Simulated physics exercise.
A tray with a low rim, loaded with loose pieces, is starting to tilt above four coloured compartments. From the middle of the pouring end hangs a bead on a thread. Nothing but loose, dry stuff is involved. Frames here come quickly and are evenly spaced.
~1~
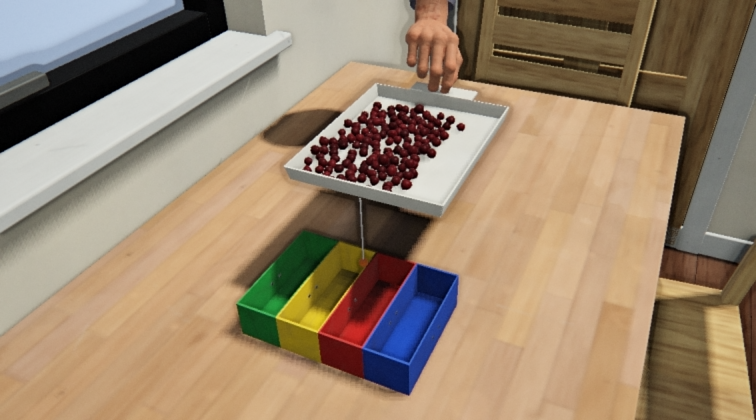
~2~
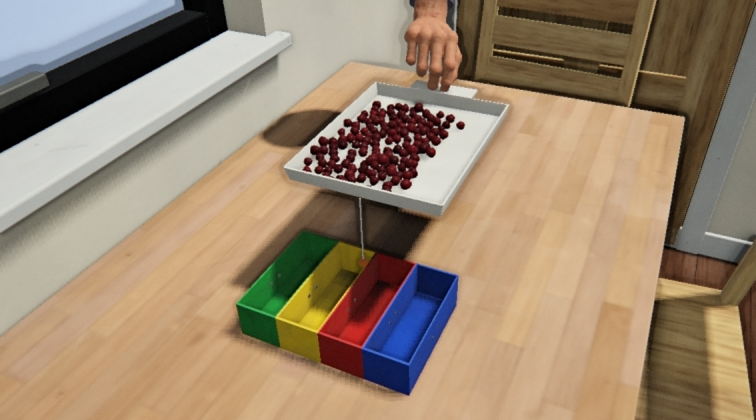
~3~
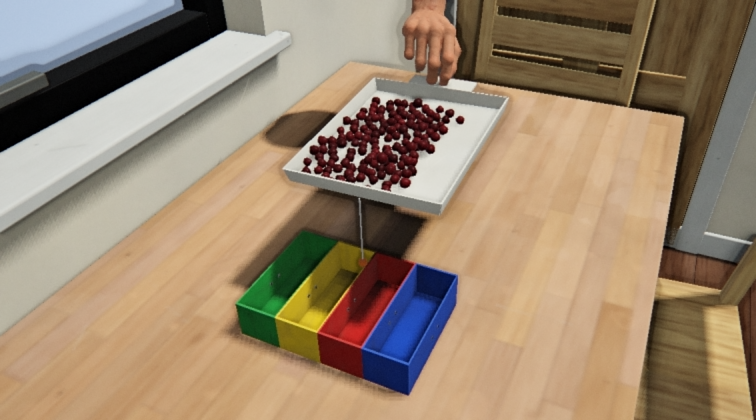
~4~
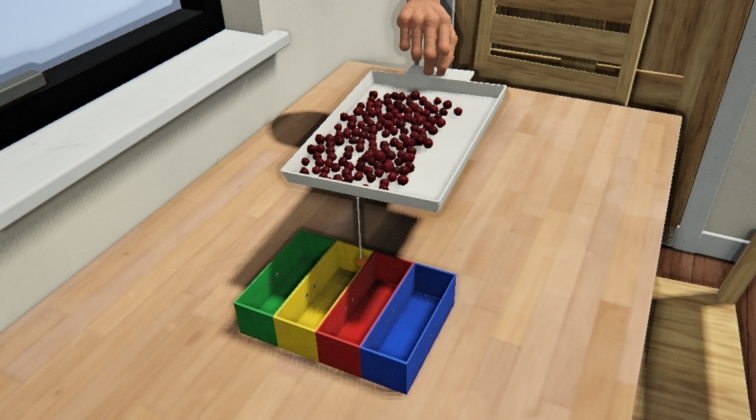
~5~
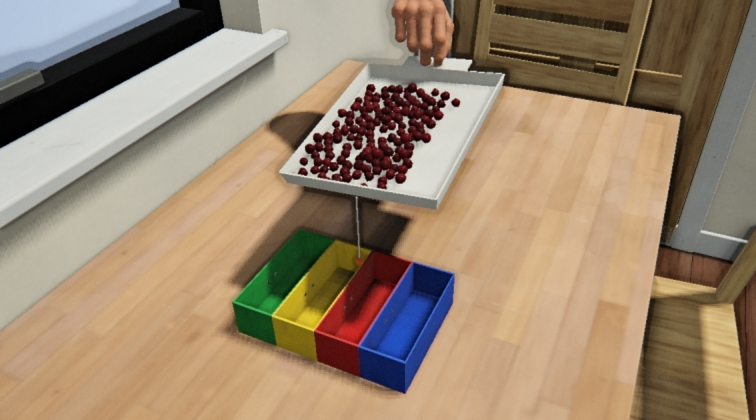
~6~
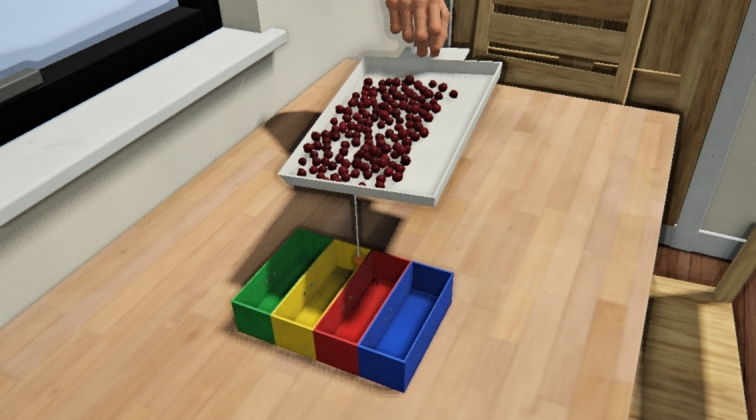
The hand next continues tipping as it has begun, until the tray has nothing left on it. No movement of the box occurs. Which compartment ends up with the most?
The green one.
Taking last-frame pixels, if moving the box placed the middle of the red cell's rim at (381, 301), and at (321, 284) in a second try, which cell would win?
In order of the tries: The green one and the yellow cell.
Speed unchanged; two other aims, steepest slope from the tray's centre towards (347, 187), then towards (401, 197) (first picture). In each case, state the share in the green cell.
Roughly 40 percent, then 0 percent.
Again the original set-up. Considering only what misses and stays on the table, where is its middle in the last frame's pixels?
About (239, 285).
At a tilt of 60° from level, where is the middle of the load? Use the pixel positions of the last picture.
Around (337, 125).
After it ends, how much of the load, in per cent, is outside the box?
About 10 per cent.
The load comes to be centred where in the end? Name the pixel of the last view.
Roughly pixel (294, 299).
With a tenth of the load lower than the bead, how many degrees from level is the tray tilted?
About 105°.
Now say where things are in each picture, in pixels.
In the first frame, corners of the pouring end at (289, 165) and (441, 203), level; middle of the load at (389, 142), dried cherries; bead on its thread at (364, 262); green cell at (259, 322); yellow cell at (299, 337); red cell at (341, 352); blue cell at (386, 369).
In the second frame, corners of the pouring end at (288, 166) and (440, 202), level; middle of the load at (389, 141).
In the third frame, corners of the pouring end at (288, 167) and (439, 201), tipped barely, lowest at the left corner; middle of the load at (388, 138).
In the fourth frame, corners of the pouring end at (285, 169) and (437, 199), tipped a little, lowest at the left corner; middle of the load at (386, 134).
In the fifth frame, corners of the pouring end at (284, 171) and (434, 196), tipped a little, lowest at the left corner; middle of the load at (383, 129).
In the sixth frame, corners of the pouring end at (283, 172) and (432, 194), tipped a little, lowest at the left corner; middle of the load at (381, 125); green cell at (254, 320); yellow cell at (294, 334); red cell at (336, 350); blue cell at (381, 366).
Soon, tray tipped steeply; nearly all on the tray; a stray few in the green cell.
A while on, tray tipped right over; nearly all on the tray; a stray few in the yellow cell; a stray few in the green cell; a stray few in the red cell; a small part falling or outside the box.
Towards the end, tray tipped past a quarter turn; about half in the green cell; about a third in the yellow cell; a small part in the red cell; a stray few in the blue cell; a small part falling or outside the box.
Finally, tray tipped past a quarter turn; about half in the green cell; about a third in the yellow cell; a small part in the red cell; a stray few in the blue cell; a small part outside the box.
